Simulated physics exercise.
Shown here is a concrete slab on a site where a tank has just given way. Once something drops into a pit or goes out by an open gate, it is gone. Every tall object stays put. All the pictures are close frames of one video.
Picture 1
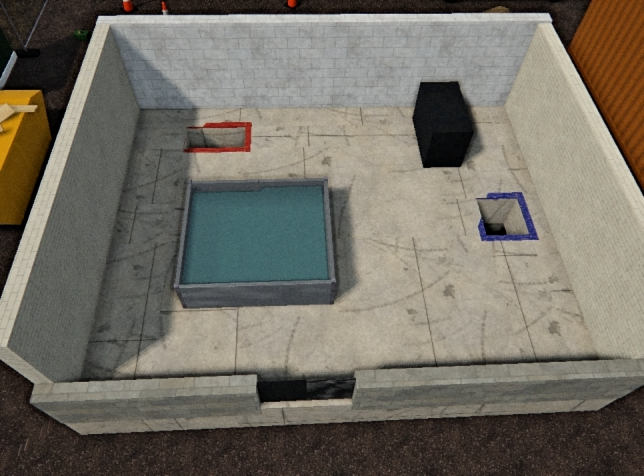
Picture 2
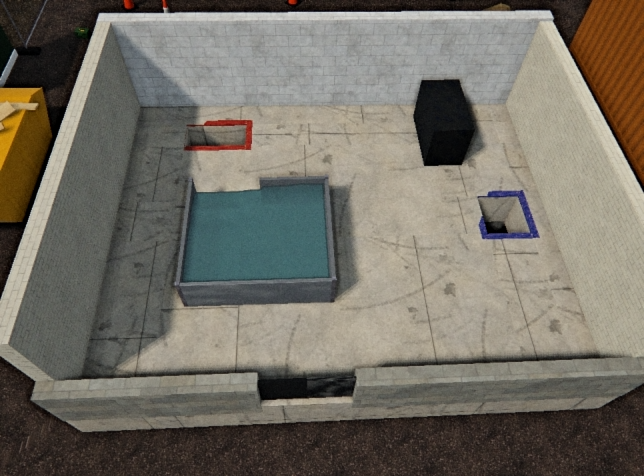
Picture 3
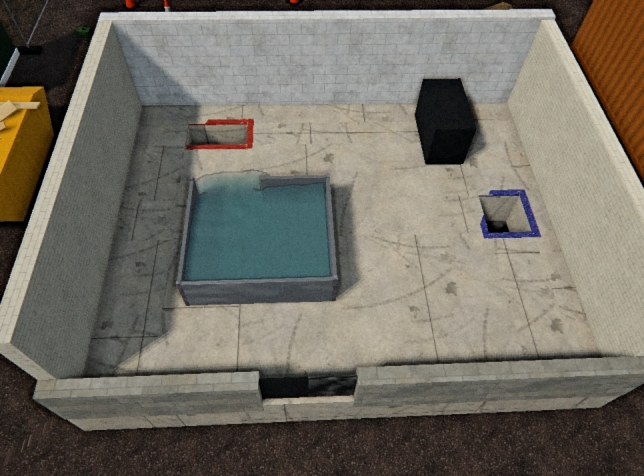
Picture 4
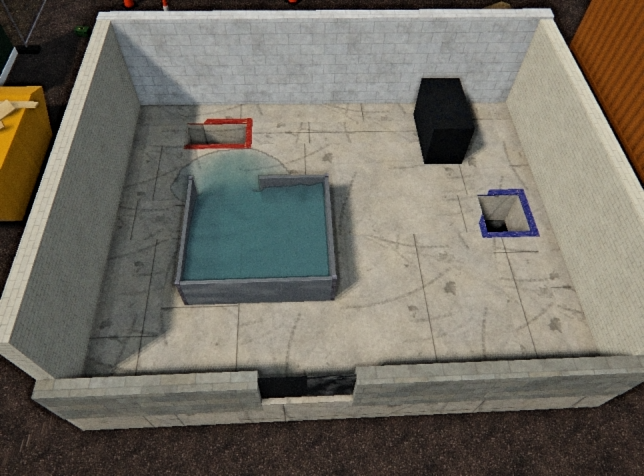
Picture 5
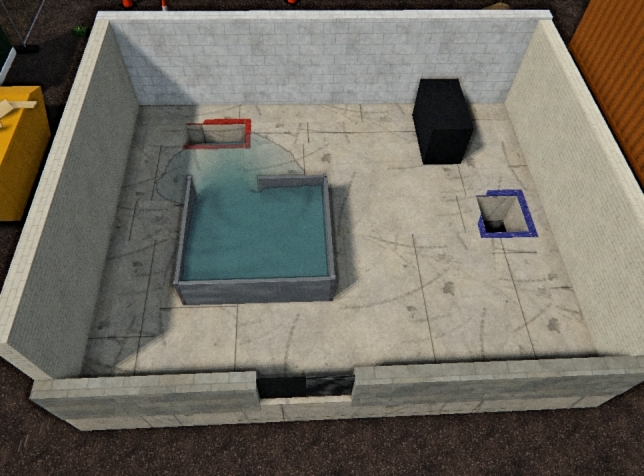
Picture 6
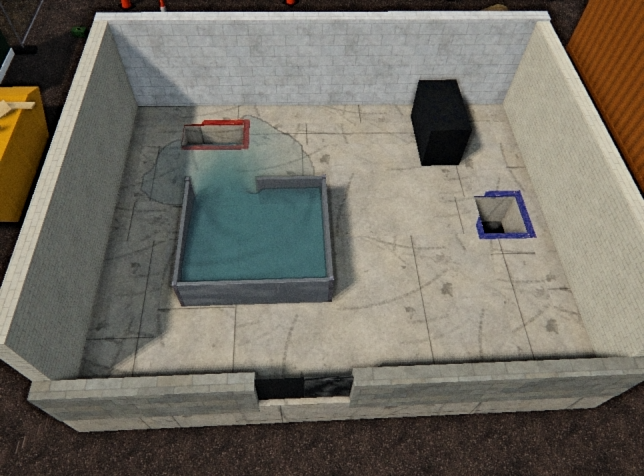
Teal water fills a grey, open-topped rectangular tank left of centre on a pale concrete slab, seen from high above within low block walls. A red-edged pit lies behind the tank, with a black block and a blue-edged pit to the right and a dark gap in the near wall. Part of the tank's far side opens, and water pours out, fanning across the slab and around the red-edged pit.
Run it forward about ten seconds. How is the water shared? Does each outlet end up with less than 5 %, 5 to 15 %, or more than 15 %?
Each ends thus: The gate with less than 5 %; the red pit with more than 15 %; the blue pit with less than 5 %.
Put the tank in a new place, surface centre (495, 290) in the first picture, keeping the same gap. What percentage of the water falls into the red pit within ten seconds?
Share for the red pit - 20 in a hundred.
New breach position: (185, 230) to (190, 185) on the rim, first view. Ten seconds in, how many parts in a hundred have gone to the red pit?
Near 25 per cent for red.
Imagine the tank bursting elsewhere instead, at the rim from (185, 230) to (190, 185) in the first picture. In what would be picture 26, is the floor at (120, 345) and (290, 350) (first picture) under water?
Going one by one: Sodden and then sodden.
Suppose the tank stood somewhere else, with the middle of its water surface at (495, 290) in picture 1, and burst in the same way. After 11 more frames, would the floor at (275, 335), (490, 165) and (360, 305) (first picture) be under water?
Location one: Bone dry; location two: Soaked; location three: Bone dry.
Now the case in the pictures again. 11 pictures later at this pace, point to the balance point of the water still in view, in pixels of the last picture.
My guess is about (248, 216).
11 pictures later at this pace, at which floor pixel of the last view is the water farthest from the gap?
Somewhere around (405, 106).
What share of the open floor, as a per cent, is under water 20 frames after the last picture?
About 30 per cent.
A moment on, water covers 20 % of the floor; the gate 0 %, the red pit 8 %, the blue pit 0 %.
Next, water covers 20 % of the floor; the gate 0 %, the red pit 17 %, the blue pit 0 %.
Then, water covers 30 % of the floor; the gate 0 %, the red pit 28 %, the blue pit 0 %.
Later, water covers 45 % of the floor; the gate 0 %, the red pit 42 %, the blue pit 0 %.
In the end, water covers 65 % of the floor; the gate 0 %, the red pit 51 %, the blue pit 2 %.
